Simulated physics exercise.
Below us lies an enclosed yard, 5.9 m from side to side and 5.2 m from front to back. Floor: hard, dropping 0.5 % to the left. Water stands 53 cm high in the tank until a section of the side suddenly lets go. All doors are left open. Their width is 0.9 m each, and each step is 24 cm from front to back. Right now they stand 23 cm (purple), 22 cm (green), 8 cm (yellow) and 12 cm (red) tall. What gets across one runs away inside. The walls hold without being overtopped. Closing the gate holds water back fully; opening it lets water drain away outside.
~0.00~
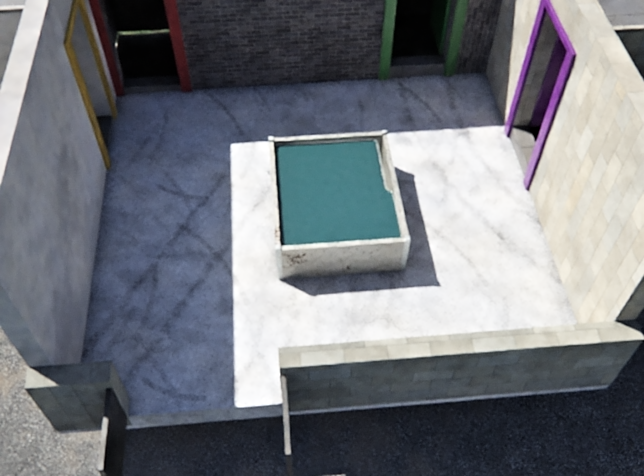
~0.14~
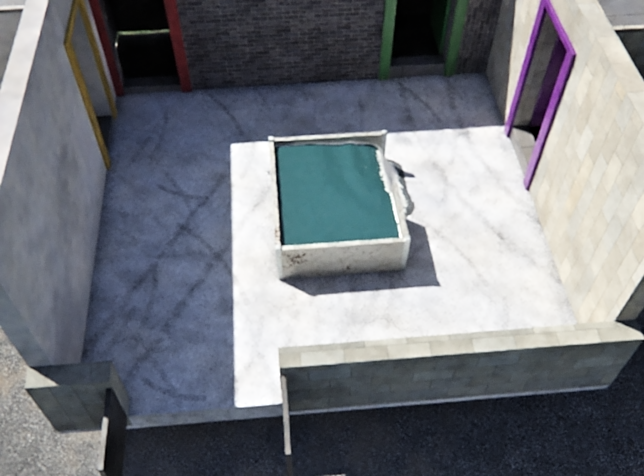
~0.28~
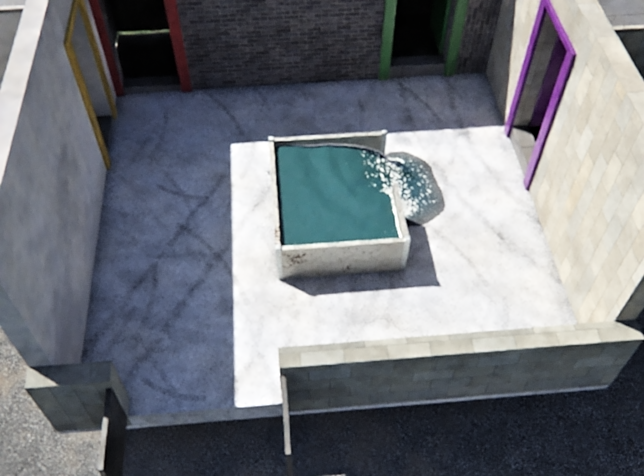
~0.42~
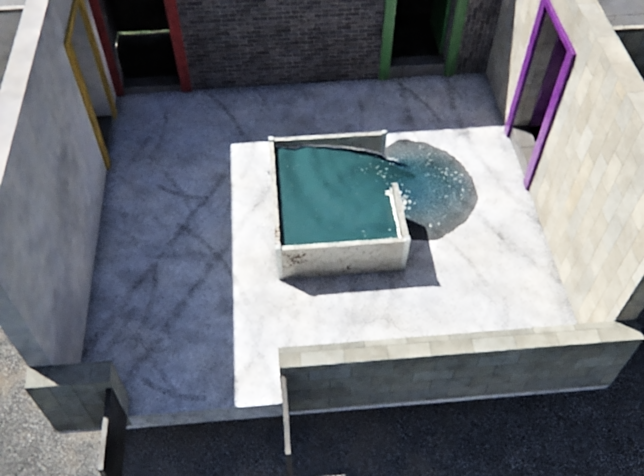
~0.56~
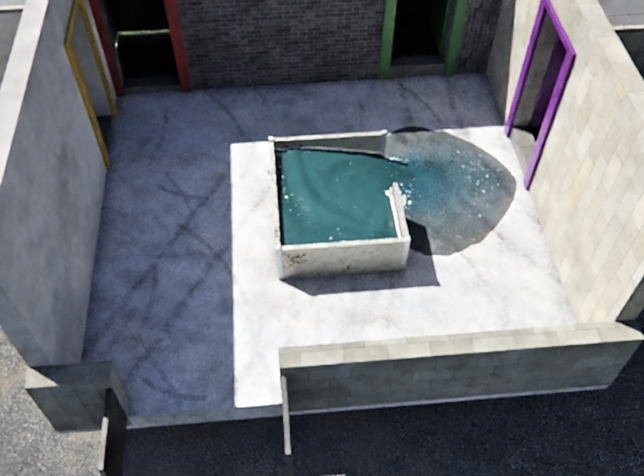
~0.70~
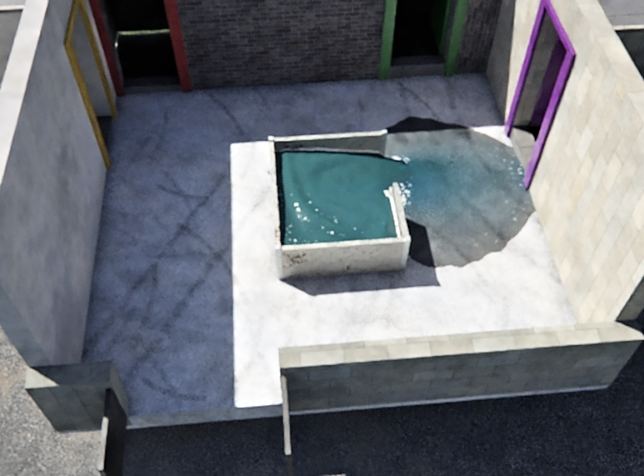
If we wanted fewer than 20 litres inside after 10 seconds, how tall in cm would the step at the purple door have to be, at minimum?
It would need to be around 20 cm tall.
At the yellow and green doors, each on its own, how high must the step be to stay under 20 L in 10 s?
About 5.5 cm at yellow and about 9.5 cm at green.
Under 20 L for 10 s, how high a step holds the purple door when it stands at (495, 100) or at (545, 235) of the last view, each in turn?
Minimums: Roughly 14.0 cm and 11.5 cm.
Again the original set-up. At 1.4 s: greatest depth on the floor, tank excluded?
Up to some 27 centimetres, I'd say.
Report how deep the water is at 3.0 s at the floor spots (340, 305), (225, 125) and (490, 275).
I'd read roughly 0, 0 and 4 cm there.
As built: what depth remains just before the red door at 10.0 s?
It works out to about 7.0 centimetres deep.
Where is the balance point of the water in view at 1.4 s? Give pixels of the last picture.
I'd put it close to (378, 200).
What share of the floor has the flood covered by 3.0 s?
Approximately 30 % of the floor.
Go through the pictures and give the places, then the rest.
In the first picture, still water, 53 cm deep, in the tank at (335, 191); the purple door at (534, 106) is dry.
In the second picture, the front is at (408, 211), 0.3 m from the gap at (385, 181); 0.1 m2 of floor is wet, 53 cm left at the back.
In the third picture, the gap is at (385, 181), the front 0.7 m out at (437, 205); the back of the tank holds 53 cm.
In the fourth picture, the gap is at (385, 182), the front 1.2 m out at (471, 200); the back of the tank holds 53 cm.
In the fifth picture, the front is at (509, 184), 1.8 m from the gap at (385, 182); 2.5 m2 of floor is wet, 47 cm left at the back.
In the sixth picture, the front is at (516, 155), 2.0 m from the gap at (385, 181); 3.4 m2 of floor is wet, 44 cm left at the back; water is at the purple door at (534, 106).
After 1.4 s water covers 20 % of the floor, deepest (27 cm) near (518, 186); 26 cm at the purple door, 1 litre in over its 23 cm step.
After 3.0 s water covers 30 % of the floor, deepest (22 cm) near (480, 79); 17 cm at the purple door, 7 litres in over its 23 cm step.
After 10.0 s water covers 95 % of the floor, deepest (8 cm) near (81, 371); 6 cm at the purple door, 8 litres in over its 23 cm step.
At the purple door as built, the water arrived by 0.7 s and peaked near 27 cm at 1.8 s.
With a step of 18.5 cm, 33 litres would have come in within the 10 s; with 25 cm, 2 litres. So under 20 litres takes about 20 cm.
